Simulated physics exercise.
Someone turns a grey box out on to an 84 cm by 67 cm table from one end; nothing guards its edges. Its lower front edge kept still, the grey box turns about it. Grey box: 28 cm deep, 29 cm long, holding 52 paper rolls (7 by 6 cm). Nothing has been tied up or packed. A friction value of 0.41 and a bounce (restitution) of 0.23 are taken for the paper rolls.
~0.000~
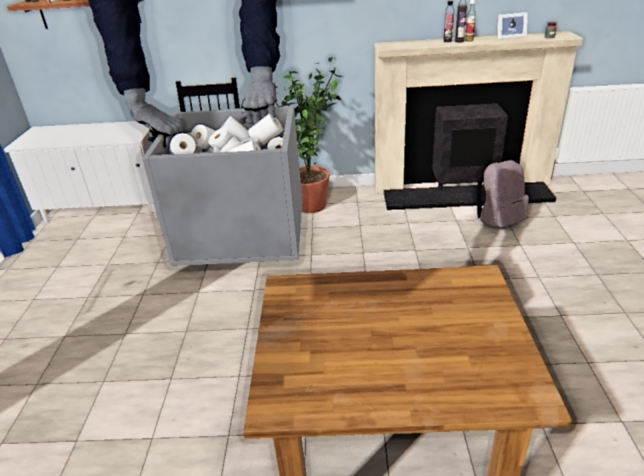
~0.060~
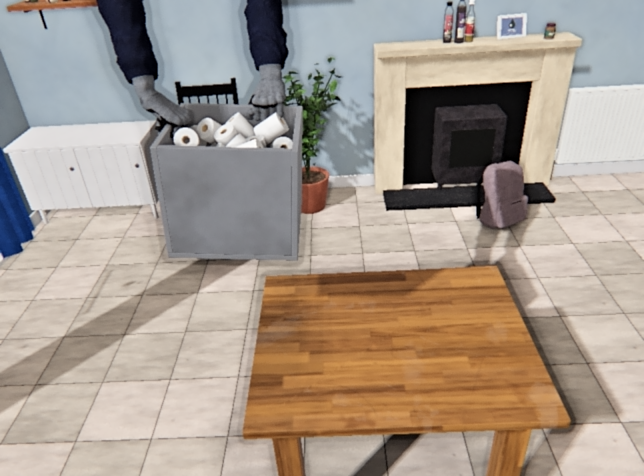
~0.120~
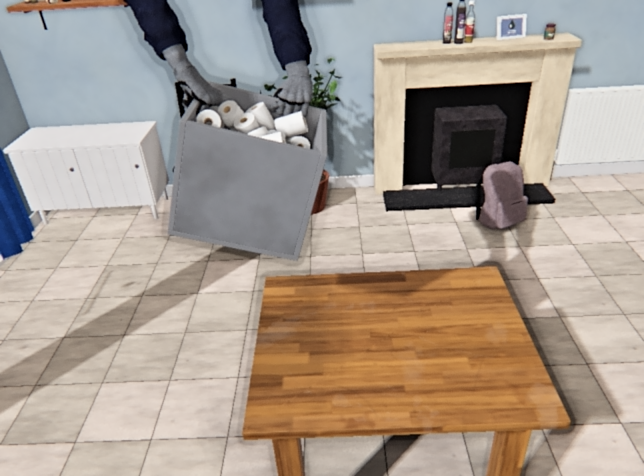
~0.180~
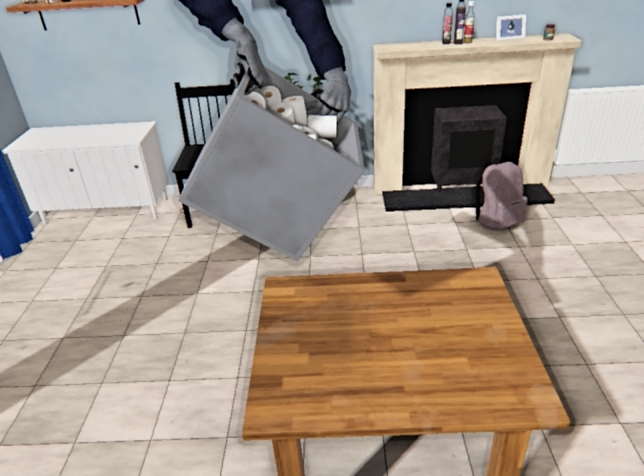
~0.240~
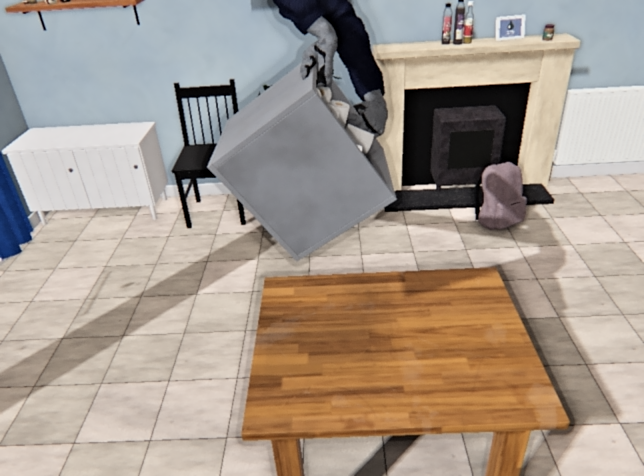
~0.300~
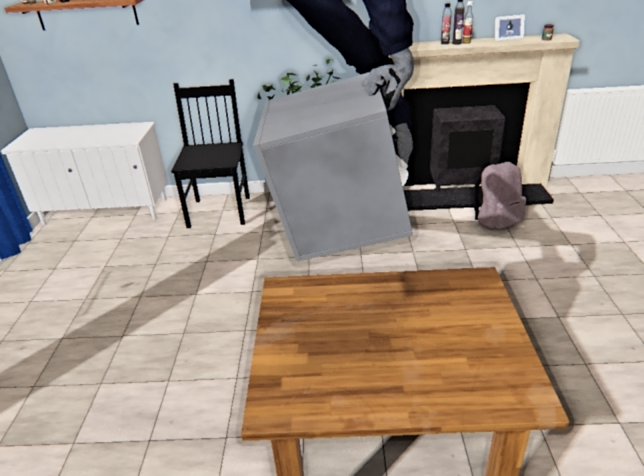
In a tiled room, gloved hands tilt a grey box of paper rolls rightward onto its side.
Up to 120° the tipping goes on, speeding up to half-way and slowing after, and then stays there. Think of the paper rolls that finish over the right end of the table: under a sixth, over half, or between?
Of them, most end up over the right end of the table.
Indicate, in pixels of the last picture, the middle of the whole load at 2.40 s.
I'd put the middle close to (603, 468) in the last view.
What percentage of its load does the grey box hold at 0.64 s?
Some 15 per cent, more or less.
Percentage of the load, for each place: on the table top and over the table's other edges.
Shares: Approx. 15 % and 10 %.
After 0.64 s, tilt 120°; 7 still in the grey box, 31 on the table top, 6 over the right end of the table and 8 in the air.
After 1.06 s, tilt 120°; 22 on the table top and 30 over the right end of the table.
After 1.64 s, tilt 120°; 16 on the table top, 34 over the right end of the table and 2 over the table's other edges.
Final count (at 2.40 s), 9 on the table top, 37 over the right end of the table and 6 over the table's other edges. Asked share, 37 of 52, 71 per cent.
